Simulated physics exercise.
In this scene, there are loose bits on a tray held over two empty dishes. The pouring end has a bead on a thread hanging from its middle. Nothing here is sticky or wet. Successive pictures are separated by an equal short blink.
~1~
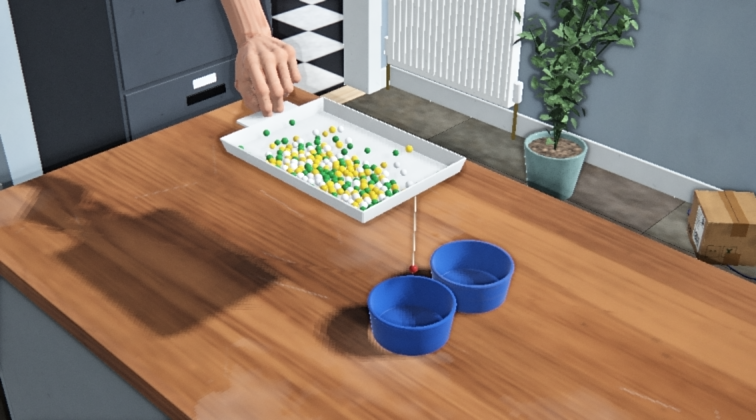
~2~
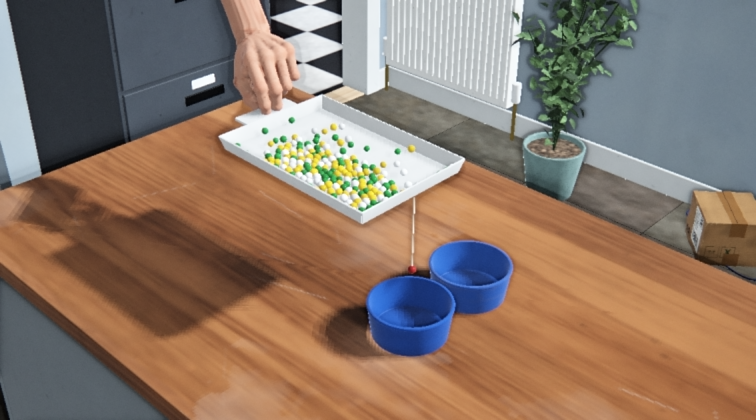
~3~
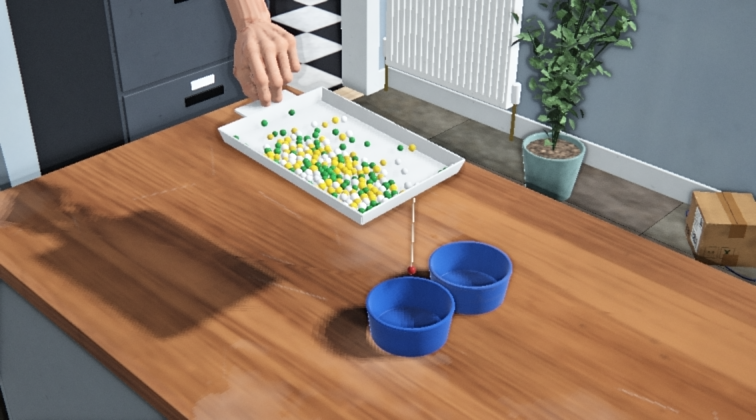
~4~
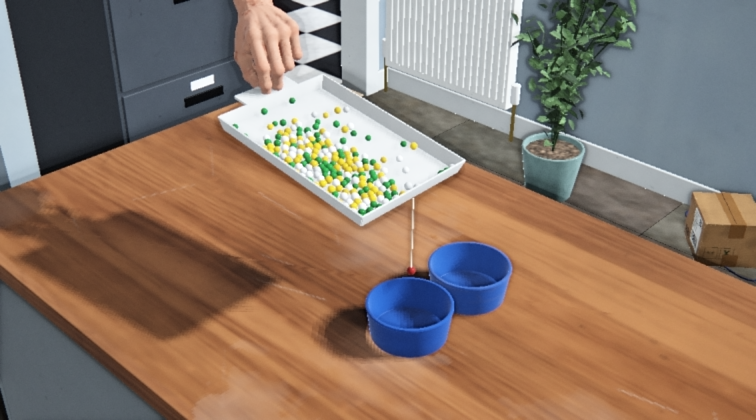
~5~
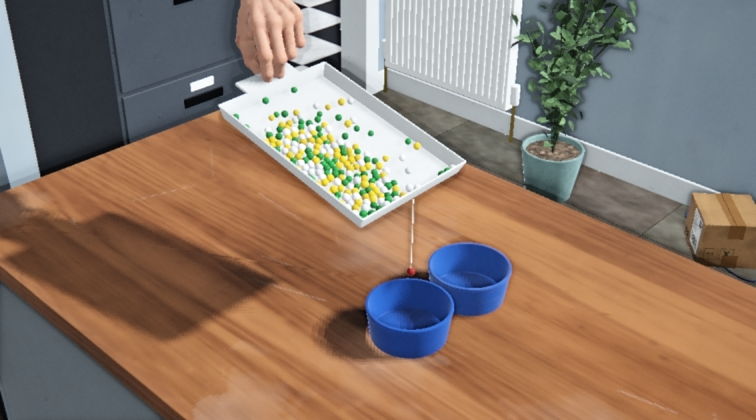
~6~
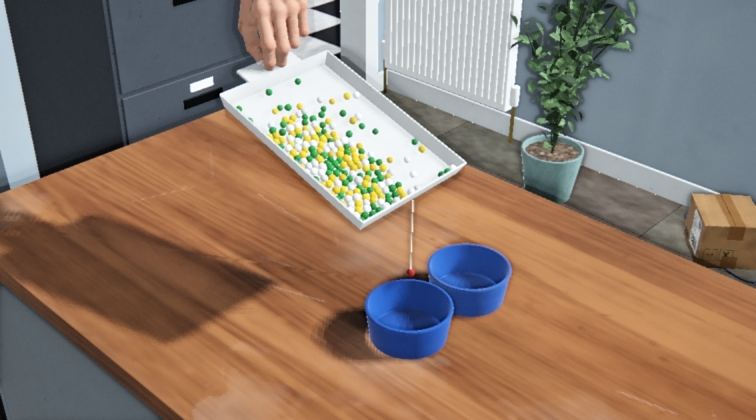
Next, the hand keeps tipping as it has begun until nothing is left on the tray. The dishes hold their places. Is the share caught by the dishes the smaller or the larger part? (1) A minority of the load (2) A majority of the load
A majority of the load.
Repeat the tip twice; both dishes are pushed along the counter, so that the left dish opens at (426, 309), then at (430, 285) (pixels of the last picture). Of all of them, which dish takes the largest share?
Taking the places in turn, it's the left side and then the left side.
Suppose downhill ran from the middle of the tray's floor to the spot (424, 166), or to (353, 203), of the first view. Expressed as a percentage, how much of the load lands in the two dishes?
That comes to 90 per cent the first time and 30 per cent the second.
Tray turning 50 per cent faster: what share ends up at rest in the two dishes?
Estimate: Some 50 %.
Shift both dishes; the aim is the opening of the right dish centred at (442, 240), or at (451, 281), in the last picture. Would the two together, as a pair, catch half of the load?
Well, the minor share the first time and the bulk the second time.
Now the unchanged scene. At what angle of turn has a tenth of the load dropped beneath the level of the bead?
Roughly 70°.
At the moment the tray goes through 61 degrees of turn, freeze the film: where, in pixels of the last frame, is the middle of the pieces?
Around (396, 196).
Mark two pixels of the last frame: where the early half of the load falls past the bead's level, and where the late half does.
The opening part goes through (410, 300); what follows goes through (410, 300).
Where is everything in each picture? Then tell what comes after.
In the first frame, corners of the pouring end at (363, 209) and (460, 158), level; middle of the load at (334, 172), round plastic beads; left dish at (444, 332); right dish at (503, 291); bead on its thread at (413, 269).
In the second frame, corners of the pouring end at (362, 210) and (459, 159), level; middle of the load at (333, 171).
In the third frame, corners of the pouring end at (362, 211) and (459, 159), tipped barely, lowest at the left corner; middle of the load at (332, 168), a stray few on the move.
In the fourth frame, corners of the pouring end at (363, 213) and (459, 160), tipped a little, lowest at the left corner; middle of the load at (333, 164), a small part on the move.
In the fifth frame, corners of the pouring end at (363, 215) and (460, 161), tipped a little, lowest at the left corner; middle of the load at (335, 161), a small part on the move.
In the sixth frame, corners of the pouring end at (363, 218) and (460, 162), tipped clearly, lowest at the left corner; middle of the load at (339, 161), most on the move; left dish at (441, 336); right dish at (500, 295).
Soon, tray tipped steeply; most on the tray; a stray few in the left dish; a small part in the air.
A while on, tray tipped right over; a small part on the tray; about half in the left dish; a small part in the right dish; about a quarter outside both; a small part in the air.
Towards the end, tray tipped past a quarter turn; about half in the left dish; a small part in the right dish; about a third outside both.
Finally, tray tipped past a quarter turn; about half in the left dish; a small part in the right dish; about a third outside both.
